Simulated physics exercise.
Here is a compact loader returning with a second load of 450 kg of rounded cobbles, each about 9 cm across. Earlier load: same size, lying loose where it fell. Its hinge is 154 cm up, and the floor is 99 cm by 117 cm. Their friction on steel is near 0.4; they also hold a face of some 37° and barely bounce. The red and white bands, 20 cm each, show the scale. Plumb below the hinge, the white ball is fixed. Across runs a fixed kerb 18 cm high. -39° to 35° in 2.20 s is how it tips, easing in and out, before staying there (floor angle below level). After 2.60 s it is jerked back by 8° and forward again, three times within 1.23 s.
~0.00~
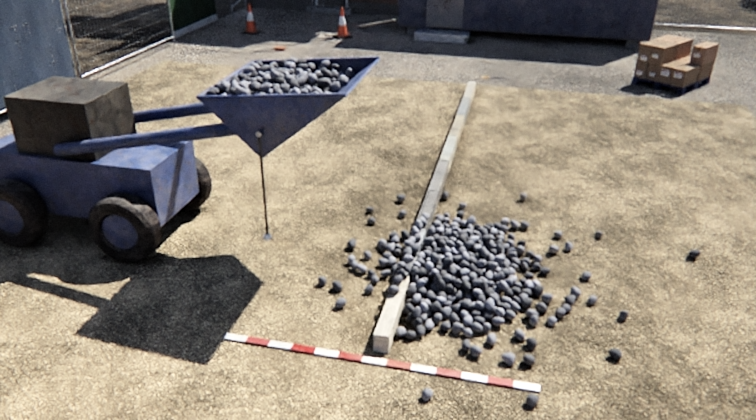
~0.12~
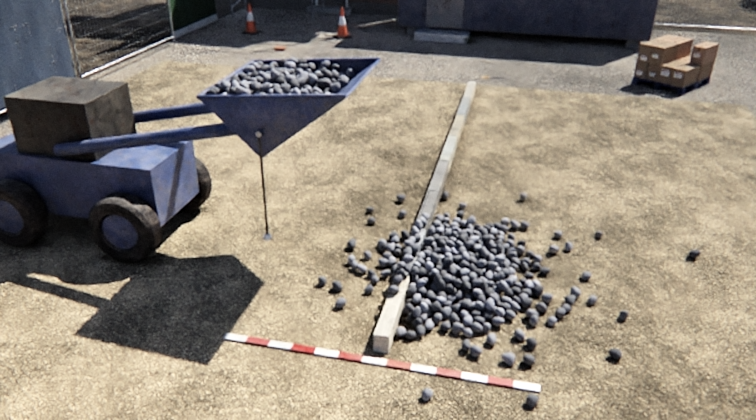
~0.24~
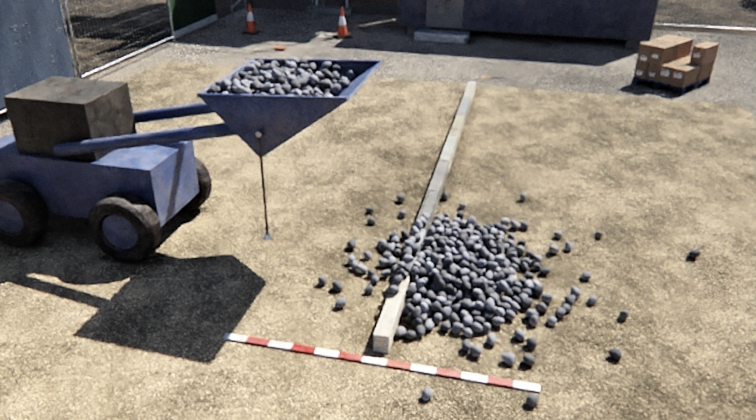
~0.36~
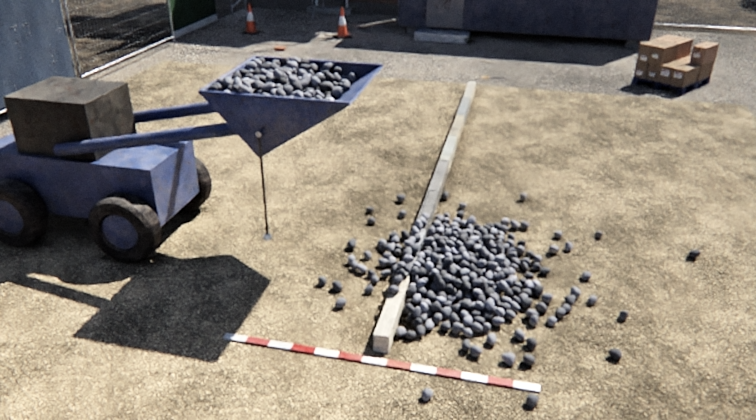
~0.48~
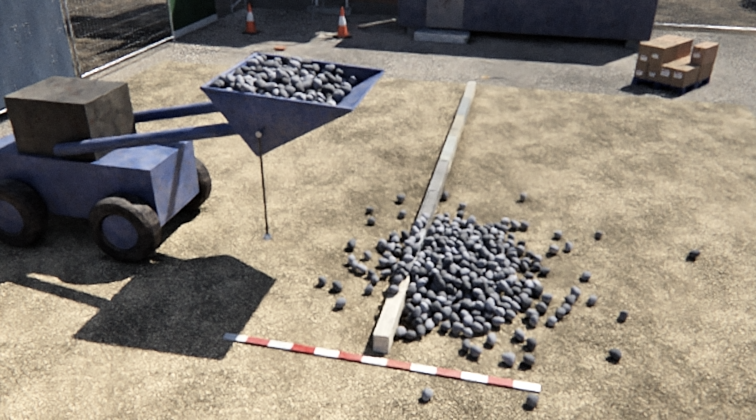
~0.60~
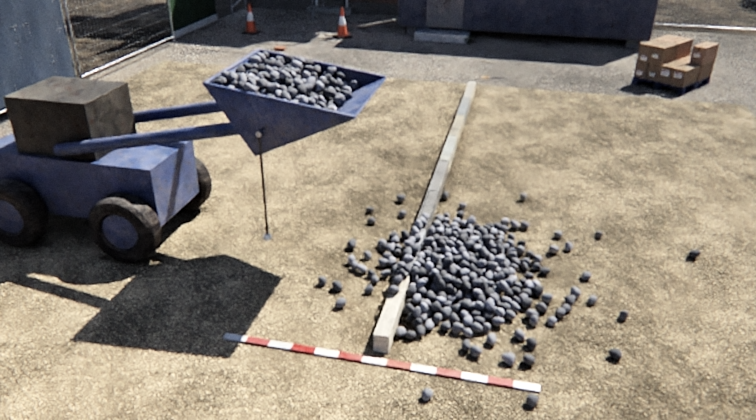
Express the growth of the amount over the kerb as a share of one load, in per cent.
Roughly 25 per cent of a load.
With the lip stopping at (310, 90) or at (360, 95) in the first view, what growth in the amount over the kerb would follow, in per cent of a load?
5 %, then 45 %.
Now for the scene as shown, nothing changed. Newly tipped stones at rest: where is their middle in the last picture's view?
Their middle is at about (390, 253).
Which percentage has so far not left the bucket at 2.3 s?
About 30 percent.
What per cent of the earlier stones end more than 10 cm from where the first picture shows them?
Some 5 percent, give or take.
After 1.6 s the floor is at 23°; in per cent of one load, 99 in the bucket, 11 on this side of the kerb, 89 over the kerb; the foremost stones are at (607, 281).
After 2.3 s the floor is at 35°; in per cent of one load, 32 in the bucket, 76 on this side of the kerb, 91 over the kerb; the foremost stones are at (607, 281).
After 4.3 s the floor is at 35°; in per cent of one load, 0 in the bucket, 85 on this side of the kerb, 114 over the kerb; the foremost stones are at (607, 281).
After 7.0 s the floor is at 35°; in per cent of one load, 0 in the bucket, 85 on this side of the kerb, 114 over the kerb; the foremost stones are at (607, 281). Net gain over the kerb, 25.
